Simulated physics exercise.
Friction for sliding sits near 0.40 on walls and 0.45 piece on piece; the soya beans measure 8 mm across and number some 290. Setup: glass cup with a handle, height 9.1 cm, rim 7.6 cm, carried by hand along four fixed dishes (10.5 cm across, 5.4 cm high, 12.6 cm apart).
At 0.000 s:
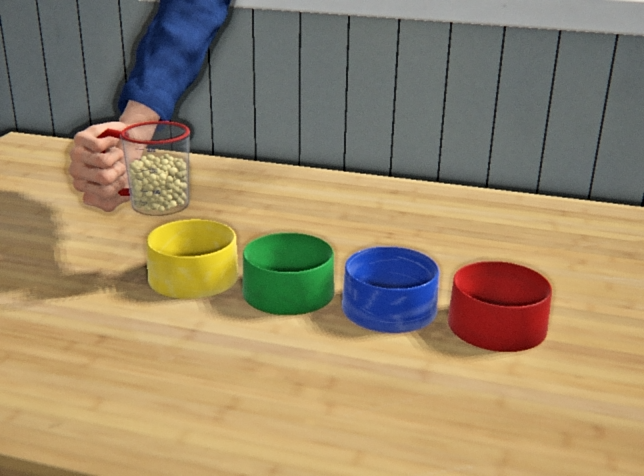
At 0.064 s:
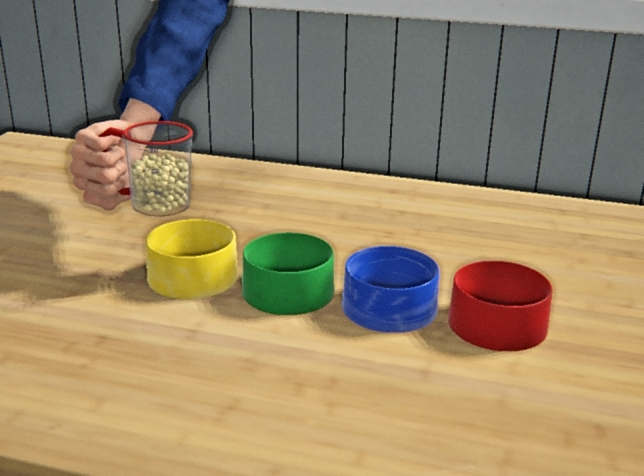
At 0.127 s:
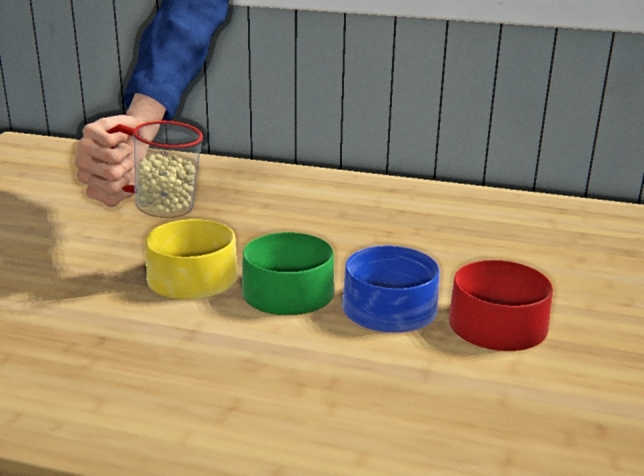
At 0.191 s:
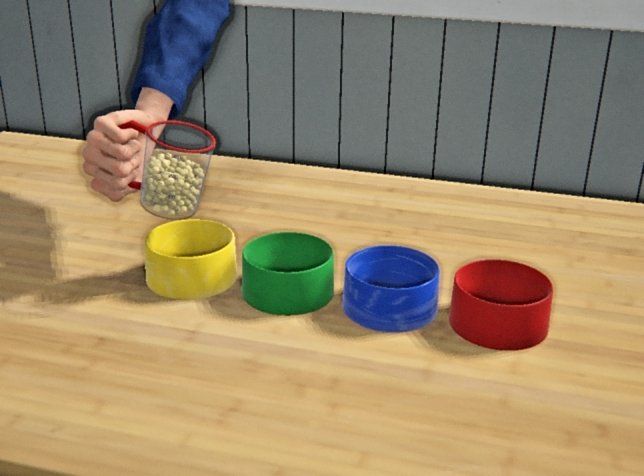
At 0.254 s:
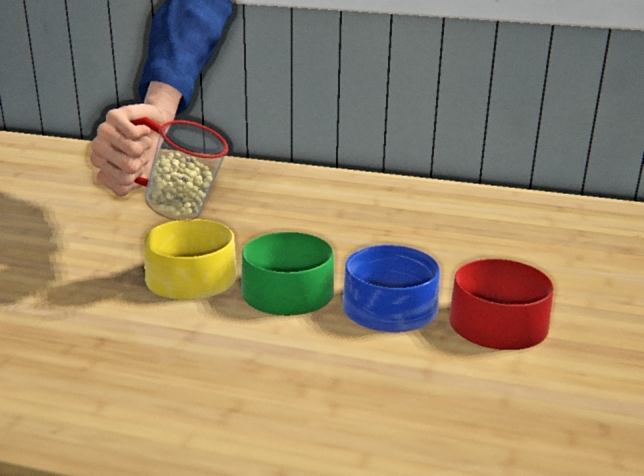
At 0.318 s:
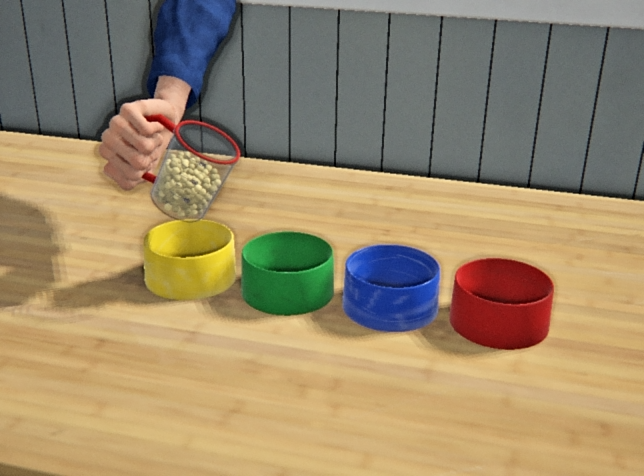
Hand tilting a clear cup of pale beans rightward while moving it slightly right, behind yellow, green, blue and red dishes.
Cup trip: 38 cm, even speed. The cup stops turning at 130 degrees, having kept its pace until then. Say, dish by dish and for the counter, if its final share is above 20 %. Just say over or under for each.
Going through them: Red dish comes out under, blue dish comes out over, green dish comes out under, yellow dish comes out under, counter comes out under.
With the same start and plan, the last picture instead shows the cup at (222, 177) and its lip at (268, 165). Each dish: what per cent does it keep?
Per cent kept: Red 100; blue 0; green 0; yellow 0.
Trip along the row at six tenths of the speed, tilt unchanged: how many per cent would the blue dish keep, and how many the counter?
Shares: Blue 0, counter 0.
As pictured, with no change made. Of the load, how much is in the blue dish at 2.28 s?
I'd say close to 100 per cent at that point.
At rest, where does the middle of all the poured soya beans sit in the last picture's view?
Est. centre at rest: (400, 294) px.
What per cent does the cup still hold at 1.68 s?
Roughly 0 per cent, give or take.
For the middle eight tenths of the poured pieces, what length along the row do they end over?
I'd estimate close to 6 cm.
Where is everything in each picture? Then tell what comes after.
In the first picture, cup at (158, 169), tilt 0 degrees, lip at (185, 136), moved 0.0 cm; middle of the pieces at (158, 185); yellow dish at (191, 238); green dish at (288, 252); blue dish at (392, 267); red dish at (502, 284).
In the second picture, cup at (160, 169), tilt 2 degrees, lip at (188, 137), moved 0.3 cm; middle of the pieces at (159, 185).
In the third picture, cup at (166, 170), tilt 7 degrees, lip at (198, 141), moved 1.3 cm; middle of the pieces at (164, 186).
In the fourth picture, cup at (175, 171), tilt 14 degrees, lip at (211, 147), moved 2.5 cm; middle of the pieces at (171, 187).
In the fifth picture, cup at (184, 172), tilt 21 degrees, lip at (224, 153), moved 3.7 cm; middle of the pieces at (178, 187).
In the sixth picture, cup at (193, 173), tilt 27 degrees, lip at (236, 160), moved 4.9 cm; middle of the pieces at (185, 187); yellow dish at (189, 238); green dish at (288, 252); blue dish at (393, 266); red dish at (504, 281). Its pace works out near 105 degrees a second; the hand travels 19 cm a second.
After 1.13 s, tilt 113 degrees; cup holds 90 %, blue 10 %.
After 1.68 s, tilt 130 degrees; cup holds 0 %, blue 100 %.
Then, at 2.28 s, tilt 130 degrees; cup holds 0 %, blue 100 %.
In the end, at 2.6 s, red 0 %, blue 100 %, green 0 %, yellow 0 %, counter 0 %.
